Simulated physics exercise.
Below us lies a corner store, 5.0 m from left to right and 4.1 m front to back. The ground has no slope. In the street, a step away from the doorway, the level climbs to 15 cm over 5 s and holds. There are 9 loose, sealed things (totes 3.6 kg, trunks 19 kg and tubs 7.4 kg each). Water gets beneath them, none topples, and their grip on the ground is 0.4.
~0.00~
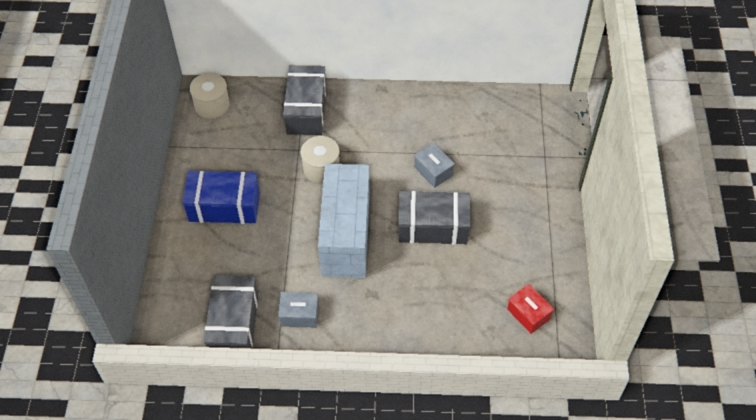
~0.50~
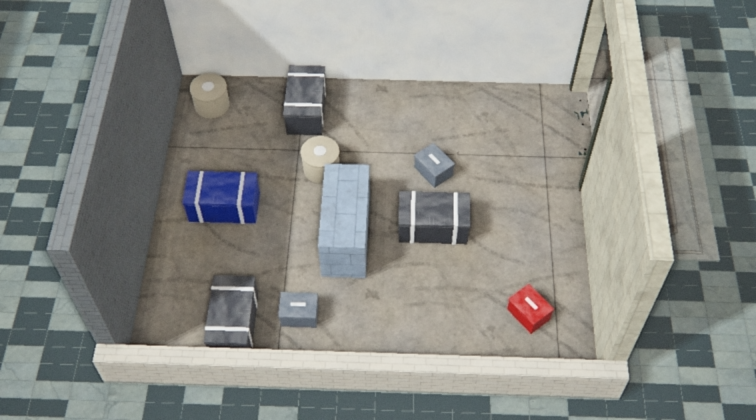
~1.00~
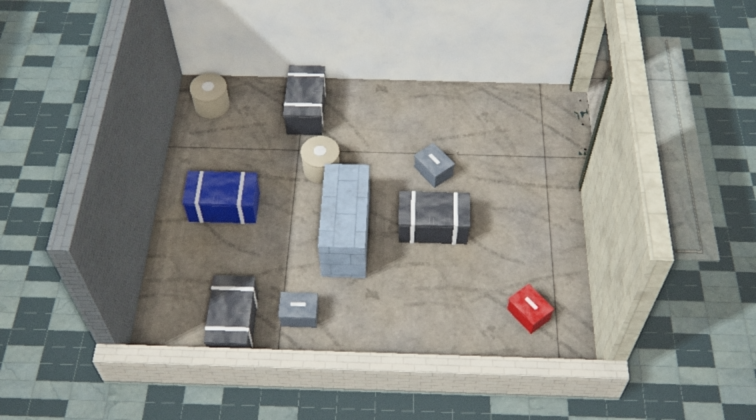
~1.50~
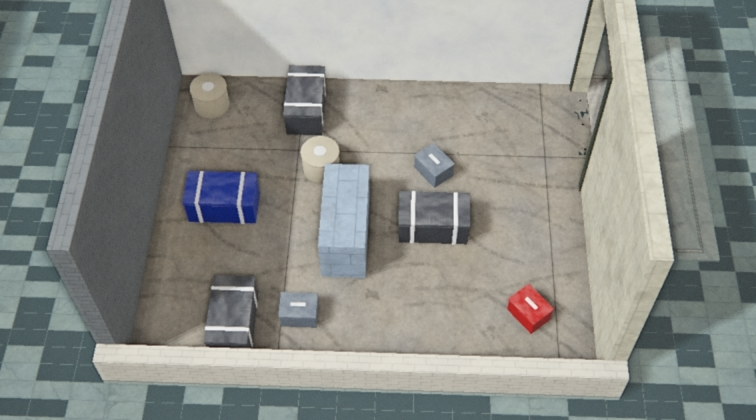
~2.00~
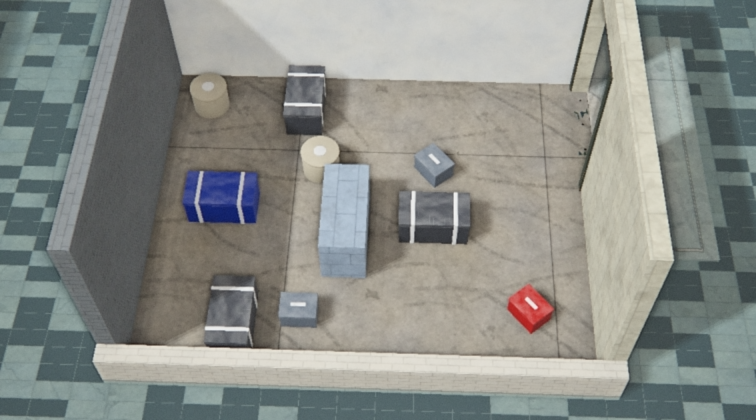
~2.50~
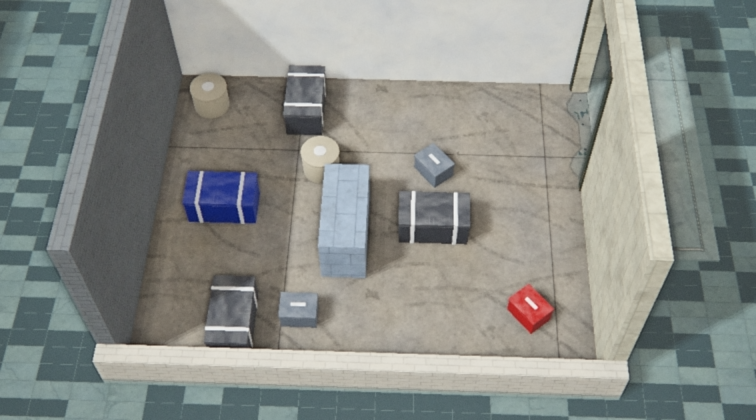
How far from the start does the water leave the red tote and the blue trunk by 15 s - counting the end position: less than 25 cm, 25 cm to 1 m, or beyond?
Red tote stays put, blue trunk gets carried off.
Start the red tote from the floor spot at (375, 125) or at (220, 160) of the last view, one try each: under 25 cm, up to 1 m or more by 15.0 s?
In that order: It travels far; it travels far.
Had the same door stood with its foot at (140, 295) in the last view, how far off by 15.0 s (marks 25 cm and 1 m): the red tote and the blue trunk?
In that case the red tote travels far, the blue trunk holds its place.
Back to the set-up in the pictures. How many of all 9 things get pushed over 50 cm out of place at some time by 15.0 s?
I count 7.
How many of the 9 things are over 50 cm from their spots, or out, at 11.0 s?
3 of them.
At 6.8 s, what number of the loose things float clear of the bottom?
I count 1.
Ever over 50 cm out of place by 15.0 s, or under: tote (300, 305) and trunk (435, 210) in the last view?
In that order: More, less.
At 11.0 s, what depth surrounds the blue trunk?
Roughly 5 cm.
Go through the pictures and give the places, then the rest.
In the first frame, the red tote at (531, 304) rests on the ground; the blue trunk at (220, 188) rests on the ground; 0.0 m2 under water; 0 of 9 have shifted.
In the second frame, the red tote at (531, 304) rests on the ground; the blue trunk at (220, 188), on the bottom; 0.0 m2 under water; 0 of 9 have shifted.
In the third frame, the red tote at (531, 304) rests on the ground; the blue trunk at (220, 188), on the bottom; 0.0 m2 under water; 0 of 9 have shifted.
In the fourth frame, the red tote at (531, 304) rests on the ground; the blue trunk at (220, 188), on the bottom; water covers 0.0 m2; 0 of 9 have shifted.
In the fifth frame, the red tote at (531, 304) rests on the ground; the blue trunk at (220, 188) rests on the ground; water covers 0.0 m2; 0 of 9 have shifted.
In the sixth frame, the red tote at (531, 304), on the bottom; the blue trunk at (220, 188) rests on the ground; water covers 0.0 m2; 0 of 9 have shifted.
After 3.5 s the red tote is near (531, 304), 0.0 m from its start, aground; the blue trunk is near (220, 188), 0.0 m from its start, aground; 0 afloat.
After 6.8 s the red tote is near (531, 304), 0.0 m from its start, aground; the blue trunk is near (220, 188), 0.0 m from its start, aground; 1 afloat.
After 11.0 s the red tote is near (531, 304), 0.0 m from its start, aground; the blue trunk is near (215, 206), 0.3 m from its start, aground; 3 afloat.
After 15.0 s the red tote is near (531, 304), 0.0 m from its start, afloat; the blue trunk is near (230, 311), 1.6 m from its start, afloat; 8 afloat.
